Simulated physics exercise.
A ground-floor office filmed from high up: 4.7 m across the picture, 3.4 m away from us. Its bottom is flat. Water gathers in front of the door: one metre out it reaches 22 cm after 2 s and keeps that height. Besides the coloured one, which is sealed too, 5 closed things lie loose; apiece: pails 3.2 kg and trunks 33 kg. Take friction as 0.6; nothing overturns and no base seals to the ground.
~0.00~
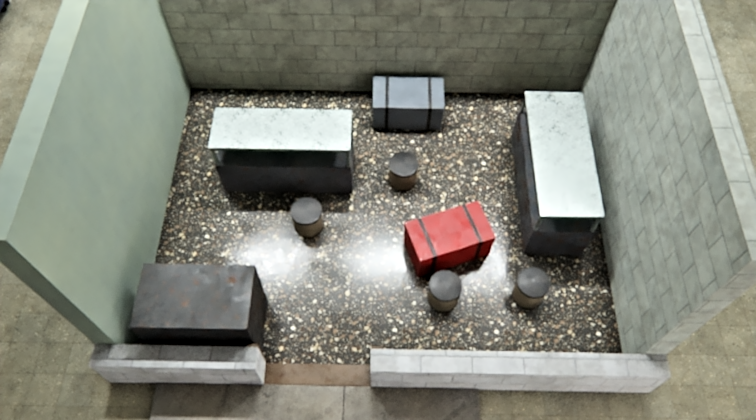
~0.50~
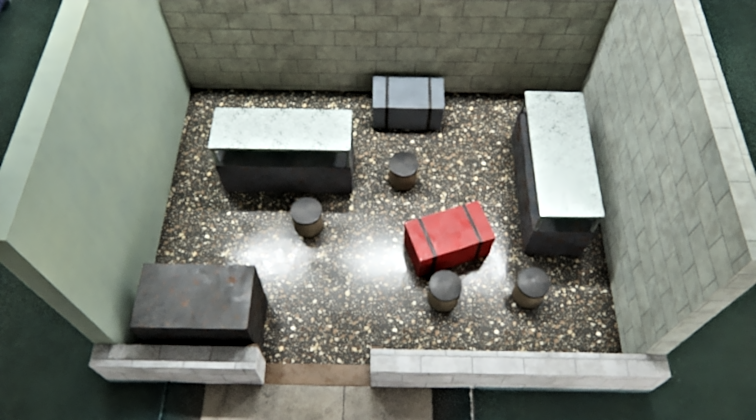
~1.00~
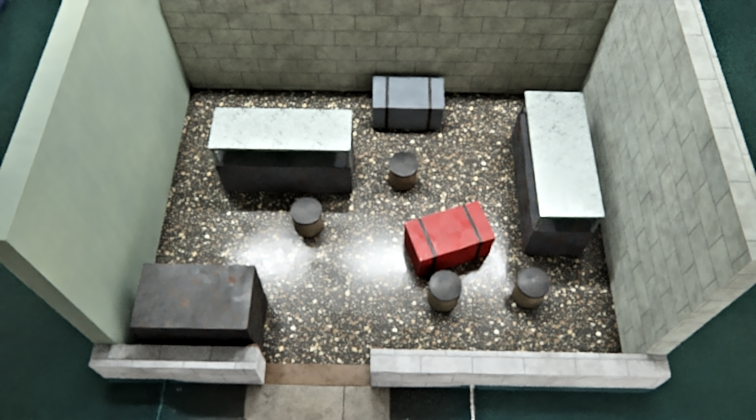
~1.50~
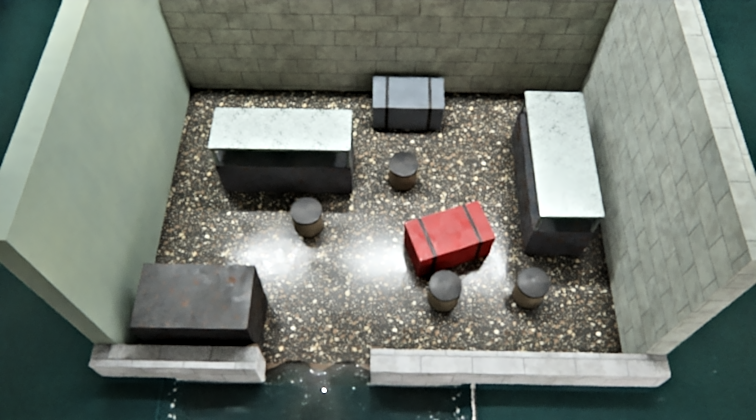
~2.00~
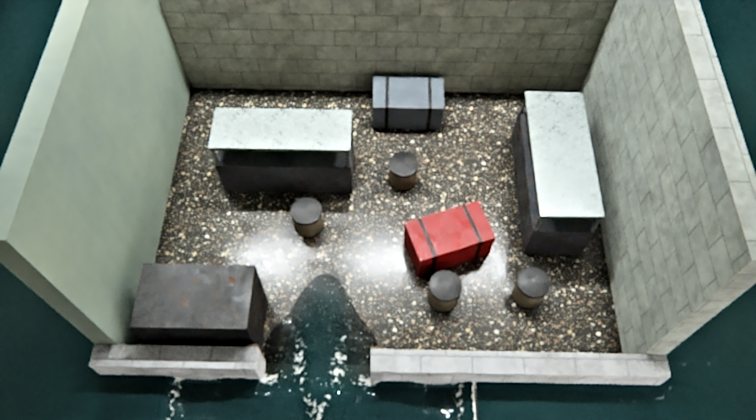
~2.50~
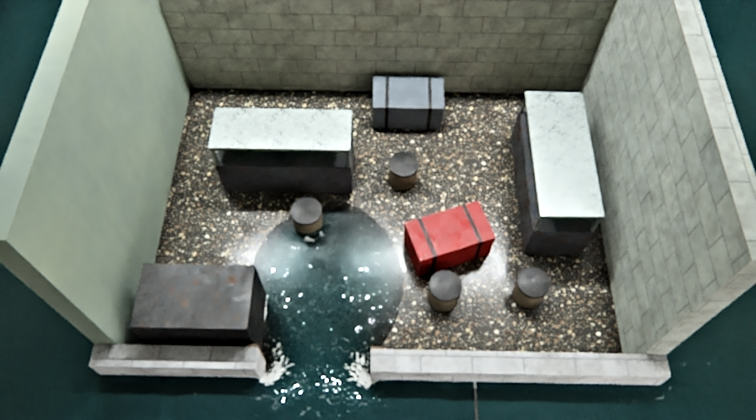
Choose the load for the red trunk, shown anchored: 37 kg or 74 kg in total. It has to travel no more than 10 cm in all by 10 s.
For it, the lower weight is enough.
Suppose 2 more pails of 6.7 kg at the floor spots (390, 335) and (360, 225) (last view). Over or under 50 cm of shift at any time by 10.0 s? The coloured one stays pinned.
In that order: Less, over.
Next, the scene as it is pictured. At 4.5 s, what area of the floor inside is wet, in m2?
Some 8.5 m2.
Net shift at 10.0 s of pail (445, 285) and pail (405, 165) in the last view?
In that order: 60 cm, 200 cm.
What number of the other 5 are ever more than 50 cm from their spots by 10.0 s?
That makes 4.
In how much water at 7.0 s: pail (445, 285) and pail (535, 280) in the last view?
Roughly 3 and 3 cm.
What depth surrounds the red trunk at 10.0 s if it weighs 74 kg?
Roughly 8 cm.
After 3.5 s the red trunk would be 0 cm from its start with 37 kg and 0 cm from its start with 74 kg; 3 cm of water round it then.
After 4.5 s the red trunk would be 0 cm from its start with 37 kg and 0 cm from its start with 74 kg; 3 cm of water round it then.
After 7.0 s the red trunk would be 0 cm from its start with 37 kg and 0 cm from its start with 74 kg; 6 cm of water round it then.
After 10.0 s the red trunk would be 0 cm from its start with 37 kg and 0 cm from its start with 74 kg; 8 cm of water round it then.
